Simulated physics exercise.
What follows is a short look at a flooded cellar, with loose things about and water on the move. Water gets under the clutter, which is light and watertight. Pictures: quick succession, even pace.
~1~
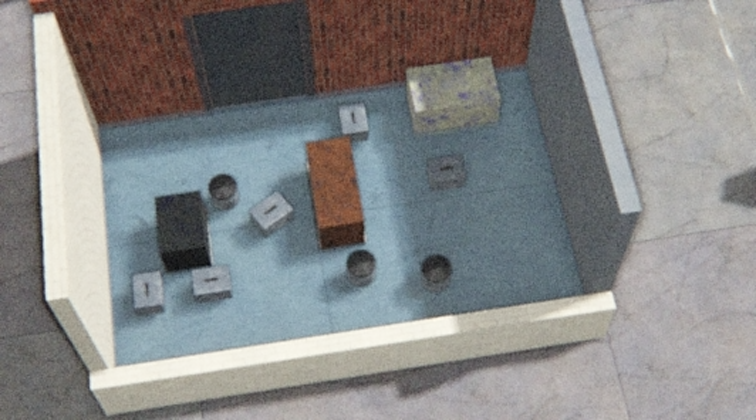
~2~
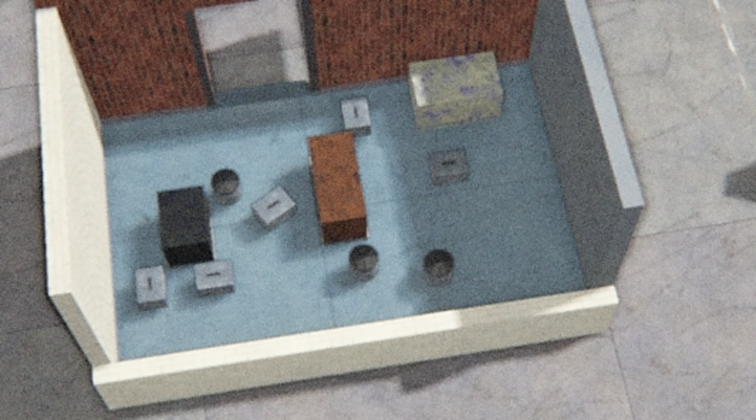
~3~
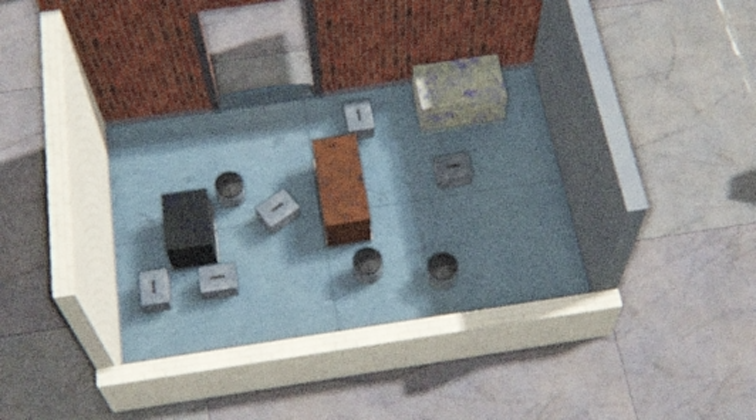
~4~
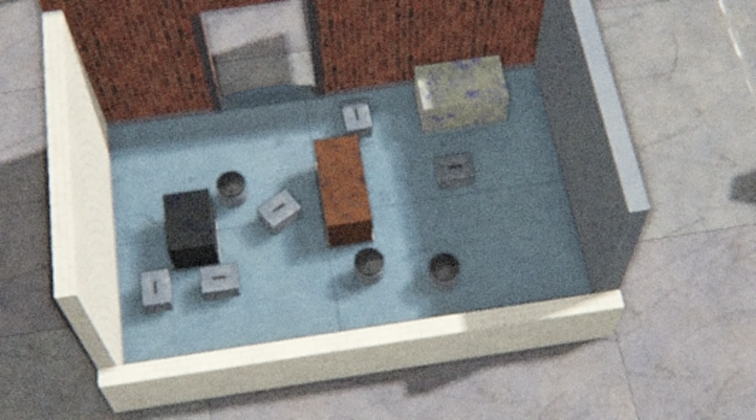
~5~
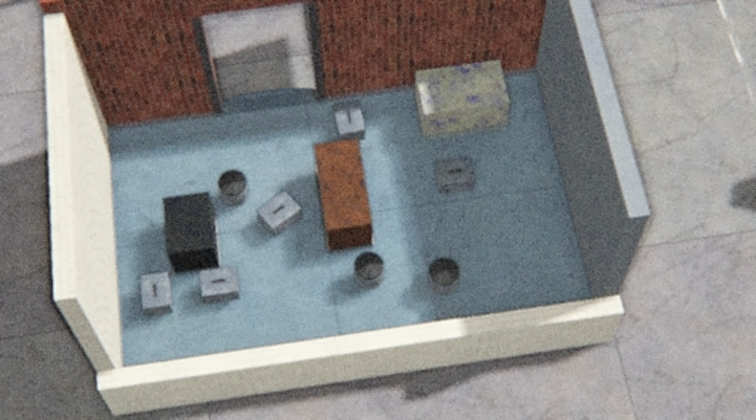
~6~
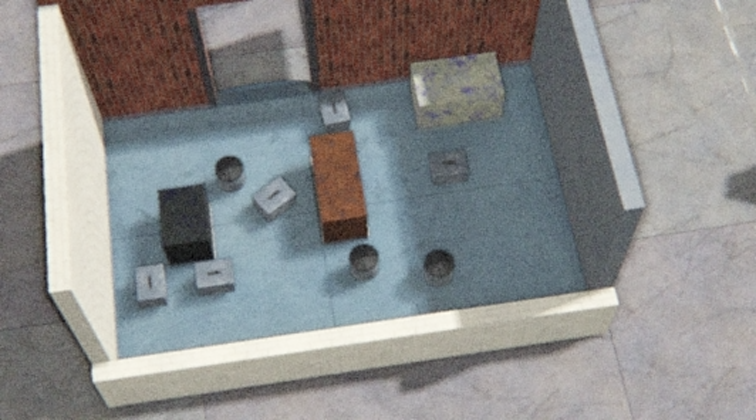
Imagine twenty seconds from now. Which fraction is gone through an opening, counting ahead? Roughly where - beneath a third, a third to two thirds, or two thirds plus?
Watching it, I'd put the amount that escapes at two thirds or higher.
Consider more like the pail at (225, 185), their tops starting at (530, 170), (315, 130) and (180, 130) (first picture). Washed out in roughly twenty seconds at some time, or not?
The three, in sequence: Remains behind, departs and departs.
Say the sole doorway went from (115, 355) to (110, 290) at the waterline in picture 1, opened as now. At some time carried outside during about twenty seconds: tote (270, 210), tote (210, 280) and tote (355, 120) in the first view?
Going through them in sequence: Gets out, then gets out, then trapped.
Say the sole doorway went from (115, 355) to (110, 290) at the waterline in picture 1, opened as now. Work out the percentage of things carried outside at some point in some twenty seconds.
Close to 50 percent.
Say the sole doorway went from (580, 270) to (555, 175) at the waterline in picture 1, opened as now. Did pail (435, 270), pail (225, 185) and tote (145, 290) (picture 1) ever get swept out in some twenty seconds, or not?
Lab log - 1: Escaped; 2: Retained; 3: Retained.
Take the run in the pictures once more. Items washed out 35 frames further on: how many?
Total: 6.
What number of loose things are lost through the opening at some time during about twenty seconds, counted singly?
My count comes to 6.
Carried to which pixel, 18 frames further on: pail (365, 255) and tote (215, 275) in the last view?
(279, 227) and (241, 208), roughly.
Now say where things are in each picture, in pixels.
The first frame shows a tote at (353, 118) floats; a pail at (223, 187), afloat; 0 of 8 have shifted.
The second frame shows a tote at (356, 112) floats; a pail at (225, 181) floats; 0 of 8 have shifted.
The third frame shows a tote at (359, 115), afloat; a pail at (229, 184) floats; 0 of 8 have shifted.
The fourth frame shows a tote at (357, 114) floats, close to its start; a pail at (231, 184), afloat; 1 of 8 have shifted.
The fifth frame shows a tote at (349, 118), afloat, close to its start; a pail at (232, 182), afloat, close to its start; 2 of 8 have shifted.
The sixth frame shows a tote at (334, 108) floats, close to its start; a pail at (229, 168) floats, close to its start; 3 of 8 have shifted.
A moment on, 1 of 8 are out; 7 afloat.
Next, 3 of 8 are out; 5 afloat.
Later, 6 of 8 are out; 2 afloat.
In the end, 6 of 8 are out; 1 afloat.
